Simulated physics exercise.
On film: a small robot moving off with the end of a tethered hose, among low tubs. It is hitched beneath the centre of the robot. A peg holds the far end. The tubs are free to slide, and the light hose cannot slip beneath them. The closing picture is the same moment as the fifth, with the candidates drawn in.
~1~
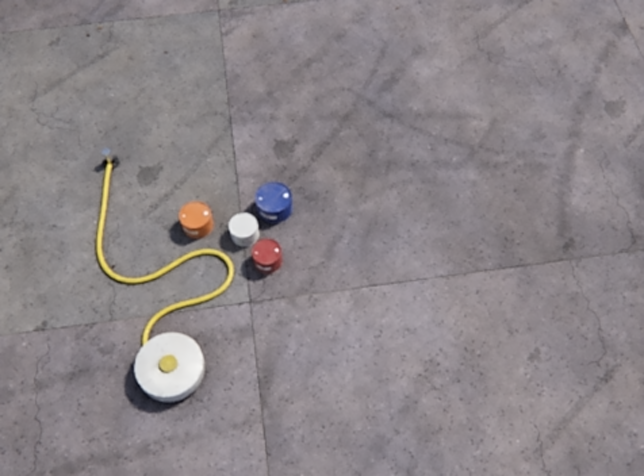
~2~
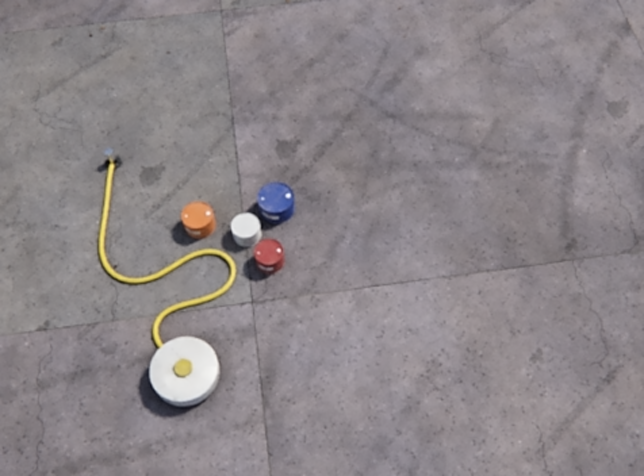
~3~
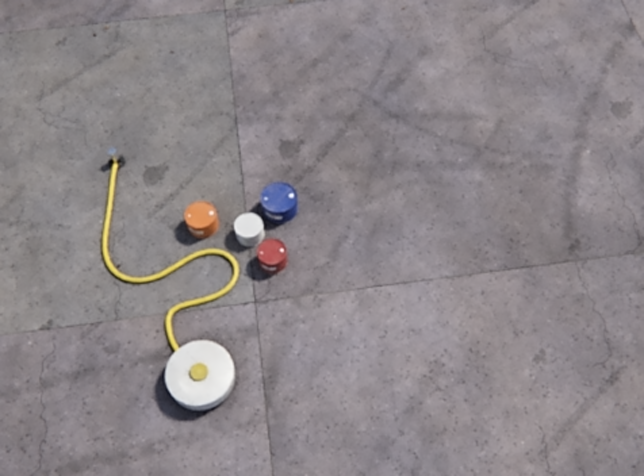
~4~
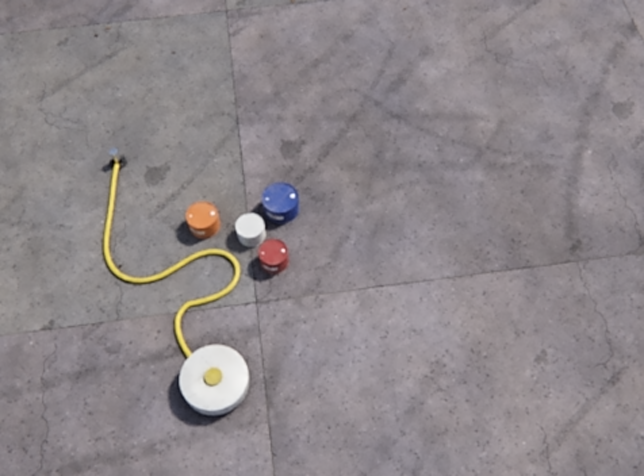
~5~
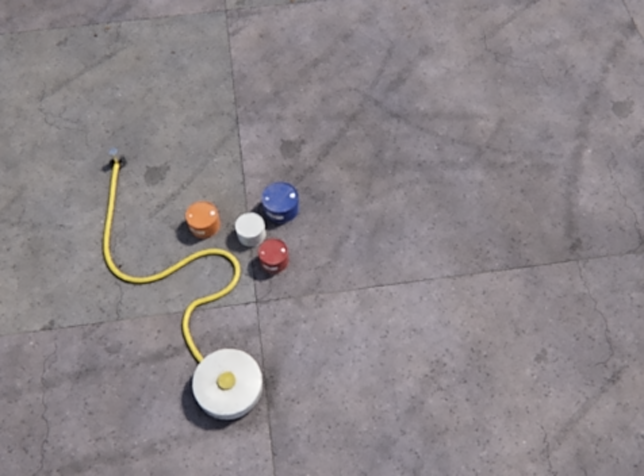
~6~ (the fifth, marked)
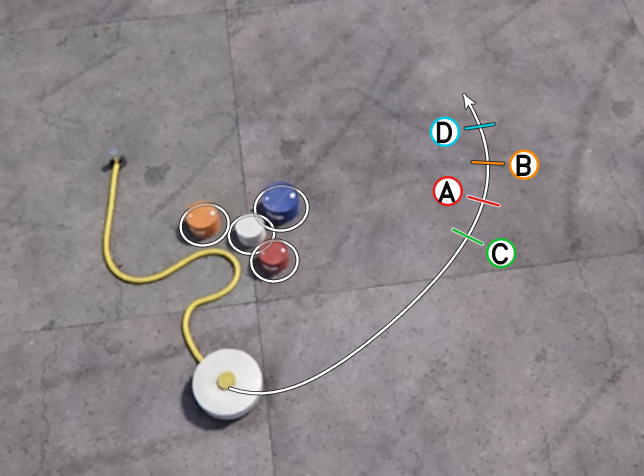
A round white robot with a yellow cap sits at the lower left of a grey, scuffed floor of large slabs, seen from high above. A yellow hose curves from it up to a small dark peg, bending beneath orange, white, blue and red tubs. The robot slides steadily right and slightly down, drawing the near hose along, while the view drifts very slightly and the tubs stay put.
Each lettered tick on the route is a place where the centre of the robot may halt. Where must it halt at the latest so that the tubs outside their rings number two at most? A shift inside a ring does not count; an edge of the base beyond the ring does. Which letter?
Stop at A.
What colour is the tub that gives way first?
The red tub.
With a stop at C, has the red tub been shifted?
By then, no.
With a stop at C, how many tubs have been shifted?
The count is none.
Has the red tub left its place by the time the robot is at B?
Yes.
On the marked copy, A at (483, 201); B at (488, 163); C at (468, 237); D at (480, 126); the route from (230, 388) via (445, 269) to (464, 95).
Taking A. A third of the way, robot (352, 351).
Two thirds of the way, robot (440, 271).
When it is over, robot (485, 195); red tub (279, 236); one over the rings.
As for the rest, B has four over the rings; C is within the limit but short; D has four over the rings.
